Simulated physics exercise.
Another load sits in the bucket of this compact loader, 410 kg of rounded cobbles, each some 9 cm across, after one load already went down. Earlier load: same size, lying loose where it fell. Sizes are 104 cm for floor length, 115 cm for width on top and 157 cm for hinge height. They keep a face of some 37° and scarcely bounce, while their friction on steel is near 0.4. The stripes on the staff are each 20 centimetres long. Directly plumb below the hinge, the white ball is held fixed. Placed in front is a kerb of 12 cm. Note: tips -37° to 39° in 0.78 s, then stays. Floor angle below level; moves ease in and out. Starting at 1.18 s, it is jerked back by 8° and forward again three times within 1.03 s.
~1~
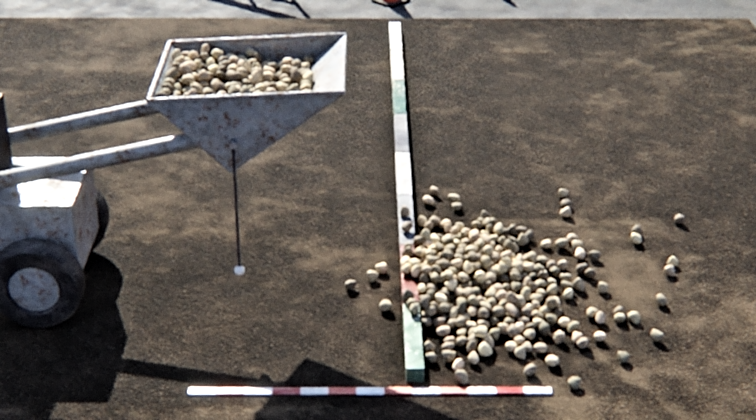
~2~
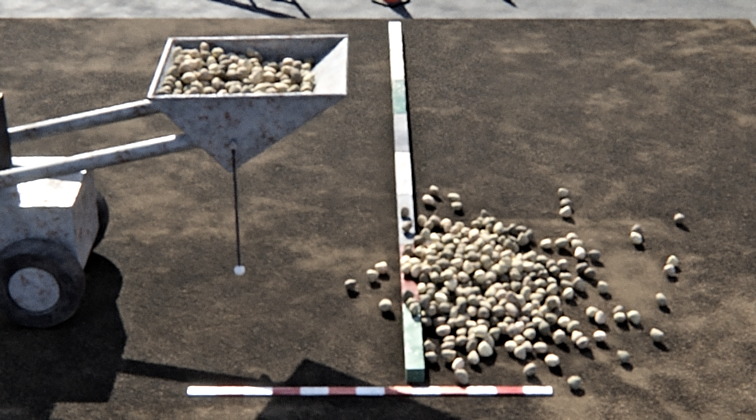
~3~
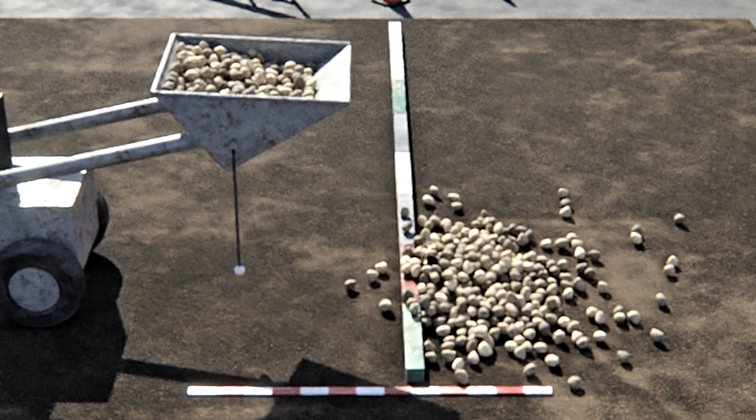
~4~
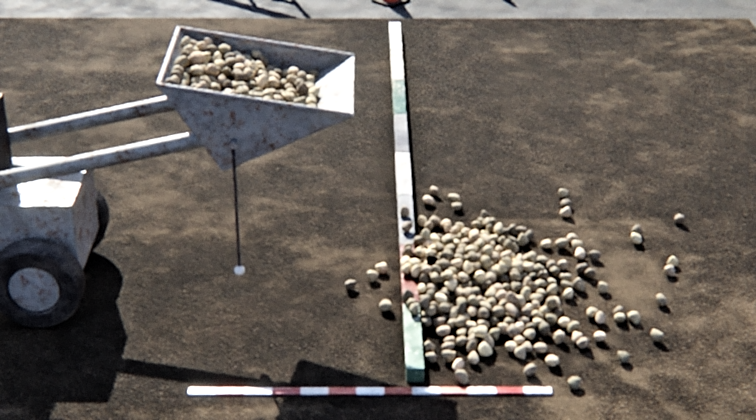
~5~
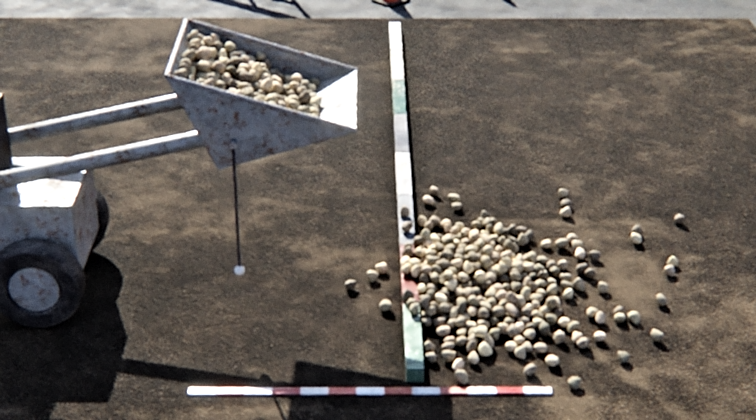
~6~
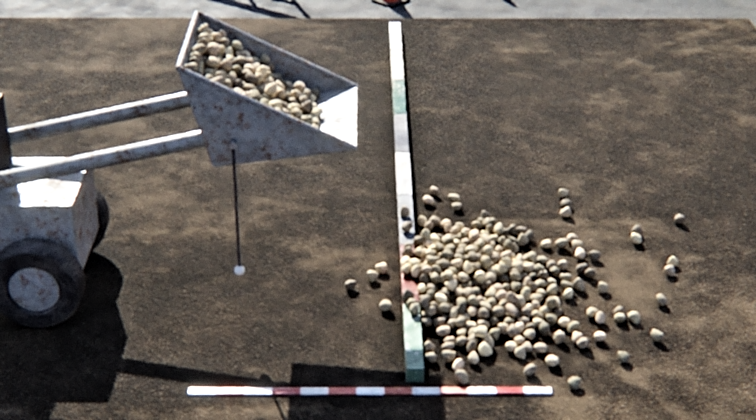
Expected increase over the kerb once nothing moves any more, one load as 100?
About 31 in every hundred.
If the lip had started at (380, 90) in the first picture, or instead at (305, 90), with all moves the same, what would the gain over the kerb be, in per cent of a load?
First place: Roughly 65 %; second place: Roughly 10 %.
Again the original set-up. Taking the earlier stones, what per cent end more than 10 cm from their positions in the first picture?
Estimate: 5 %, roughly.
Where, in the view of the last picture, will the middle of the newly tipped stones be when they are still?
In the last view, about pixel (391, 276).
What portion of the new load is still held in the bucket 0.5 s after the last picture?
About 90 percent.
Then, 0.2 s after the last picture the floor is at 27°; in per cent of one load, 100 in the bucket, 4 on this side of the kerb, 96 over the kerb; the foremost stones are at (656, 270).
Then, 0.5 s after the last picture the floor is at 39°; in per cent of one load, 90 in the bucket, 14 on this side of the kerb, 96 over the kerb; the foremost stones are at (656, 270).
Then, 2.3 s after the last picture the floor is at 39°; in per cent of one load, 0 in the bucket, 73 on this side of the kerb, 127 over the kerb; the foremost stones are at (656, 270).
Then, 5.1 s after the last picture the floor is at 39°; in per cent of one load, 0 in the bucket, 73 on this side of the kerb, 127 over the kerb; the foremost stones are at (656, 270). Net gain over the kerb, 31.
